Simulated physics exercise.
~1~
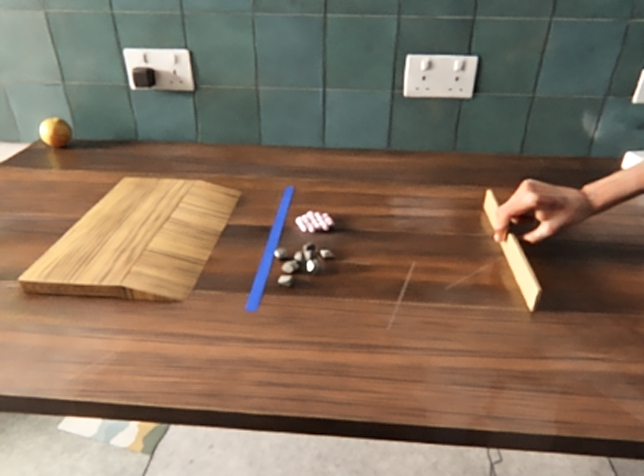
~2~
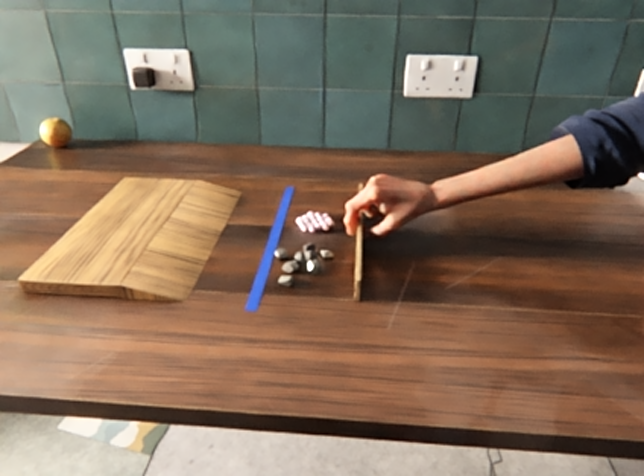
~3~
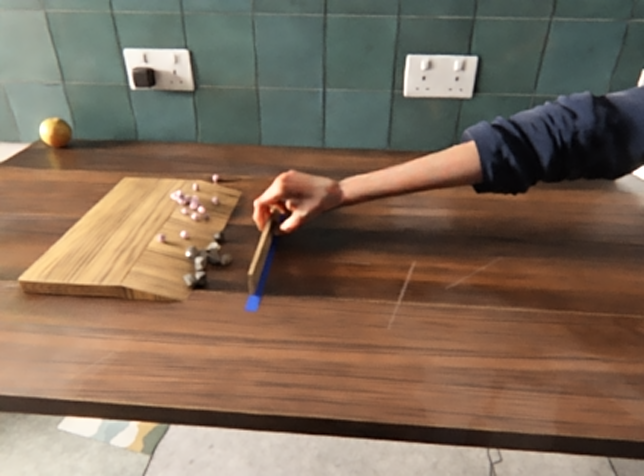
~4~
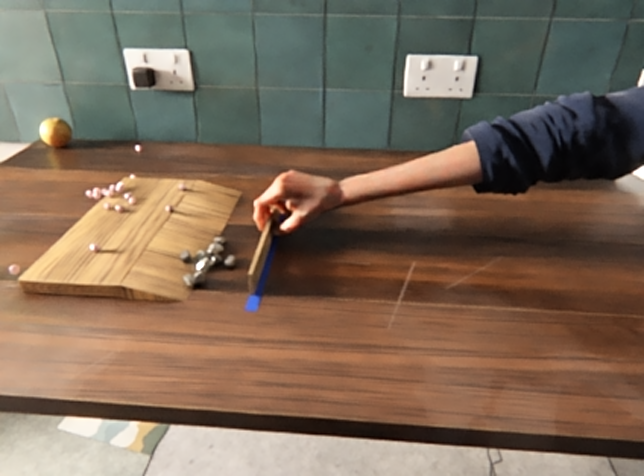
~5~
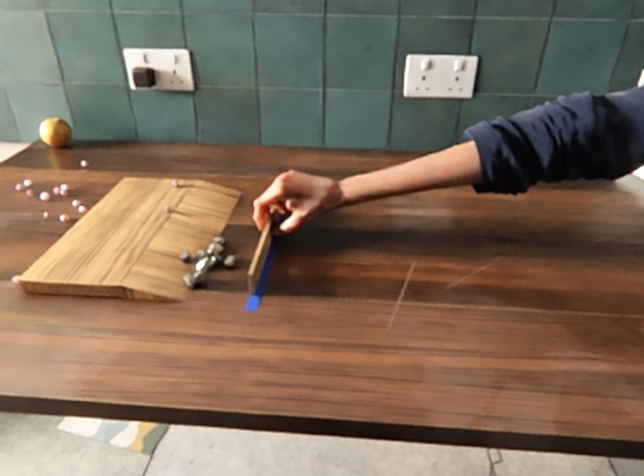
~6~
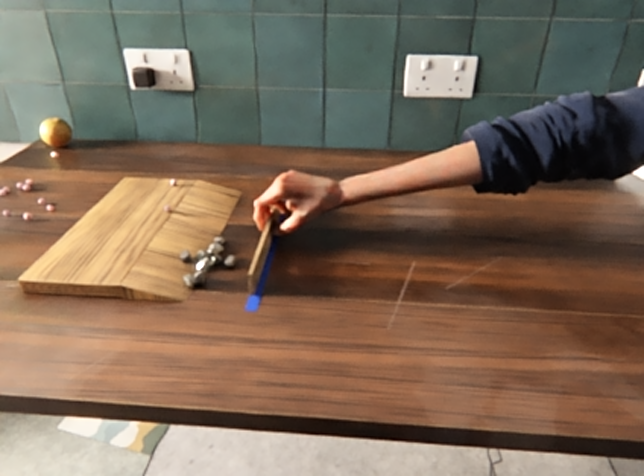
On a dark wooden worktop before green wall tiles, seen from the front and slightly above, a low pale wooden ramp lies left of a strip of blue tape. Beside the tape sit a small cluster of pink-and-white pieces and, nearer, a cluster of dark grey pebbles. A hand slides an upright wooden strip leftward from the right, sweeps both clusters along and stops at the tape. The pink pieces scatter up the ramp, and most fly over its top onto the worktop beyond. The pebbles stay bunched around the ramp's lower edge, while the hand holds still.
